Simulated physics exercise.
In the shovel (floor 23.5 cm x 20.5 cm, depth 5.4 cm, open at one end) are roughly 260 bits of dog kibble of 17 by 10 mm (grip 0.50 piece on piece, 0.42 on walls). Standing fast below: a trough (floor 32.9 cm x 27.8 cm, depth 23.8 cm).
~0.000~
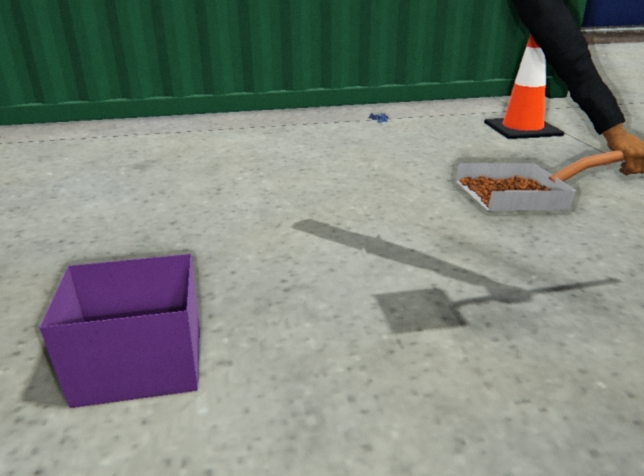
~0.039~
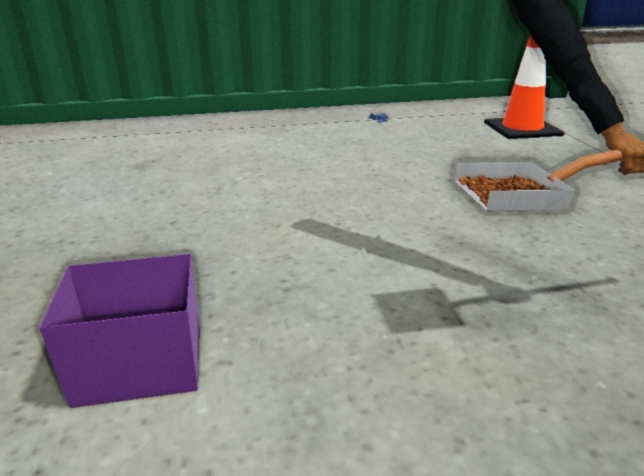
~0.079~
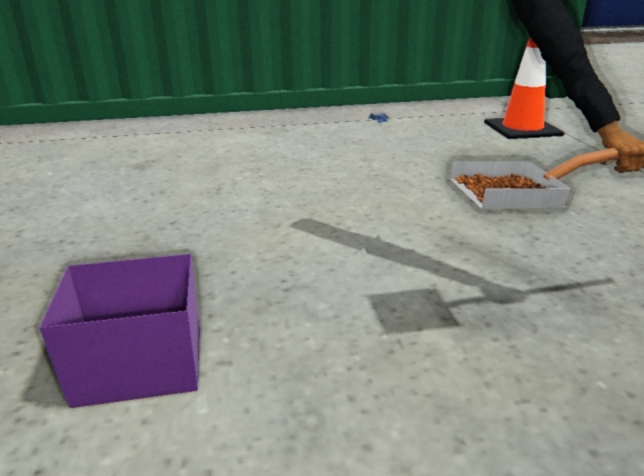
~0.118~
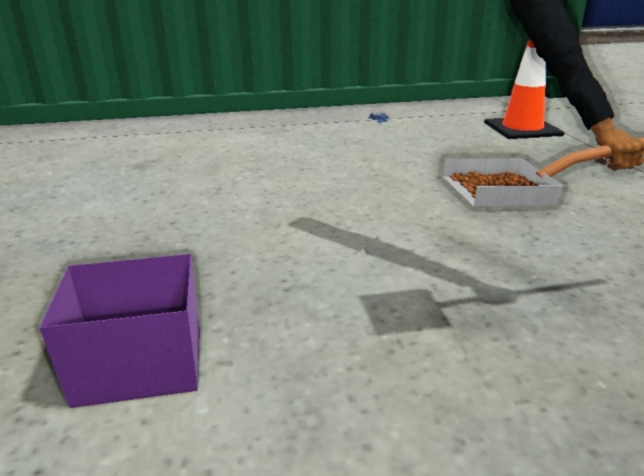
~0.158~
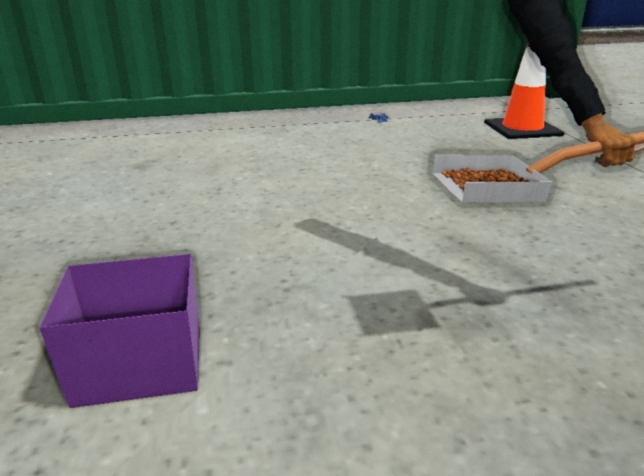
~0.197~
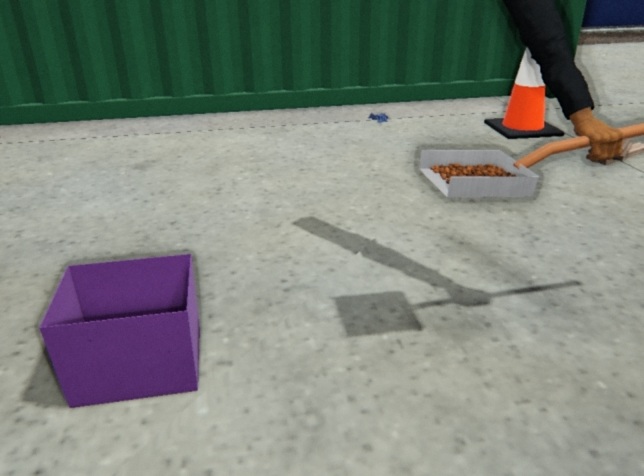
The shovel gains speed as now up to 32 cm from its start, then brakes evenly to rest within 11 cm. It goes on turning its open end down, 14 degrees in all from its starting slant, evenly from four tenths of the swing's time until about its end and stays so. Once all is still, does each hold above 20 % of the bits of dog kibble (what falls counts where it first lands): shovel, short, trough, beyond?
Shovel no, short no, trough yes, beyond no.
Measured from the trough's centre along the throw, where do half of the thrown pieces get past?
About 10 cm beyond it.
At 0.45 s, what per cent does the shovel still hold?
Some 45 per cent of the load.
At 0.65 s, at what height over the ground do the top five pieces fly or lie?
Some 50 cm.
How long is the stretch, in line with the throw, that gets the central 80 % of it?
Roughly 15 cm.
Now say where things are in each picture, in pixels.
Shovel at (534, 193); tilt 4 degrees; moved 0.0 cm; low side right; open edge at (471, 195); middle of the load at (514, 193); trough at (123, 287), in the first picture.
Shovel at (533, 192); tilt 4 degrees; moved 0.5 cm; low side right; open edge at (469, 194); middle of the load at (513, 193), in the second picture.
Shovel at (528, 191); tilt 4 degrees; moved 2.0 cm; low side right; open edge at (464, 193); middle of the load at (509, 191), in the third picture.
Shovel at (520, 188); tilt 4 degrees; moved 4.5 cm; low side right; open edge at (457, 190); middle of the load at (503, 189), in the fourth picture.
Shovel at (509, 184); tilt 4 degrees; moved 8.1 cm; low side right; open edge at (446, 187); middle of the load at (494, 185), in the fifth picture.
Shovel at (495, 179); tilt 4 degrees; moved 12.6 cm; low side right; open edge at (432, 182); middle of the load at (481, 180); trough at (123, 287). It turns about 65 degrees a second, in the sixth picture.
Then, at 0.33 s, tilt 2 degrees; shovel 100 %; middle of all pieces near (409, 148).
After 0.45 s, tilt 8 degrees; shovel 45 %, in the air 55 %; middle of all pieces near (323, 144).
Then, at 0.55 s, tilt 9 degrees; in the air 100 %; middle of all pieces near (250, 180).
Then, at 0.65 s, tilt 9 degrees; in the air 100 %; middle of all pieces near (185, 250).
In the end, at 1.7 s, shovel 0 %, short 5 %, trough 95 %, beyond 0 %.
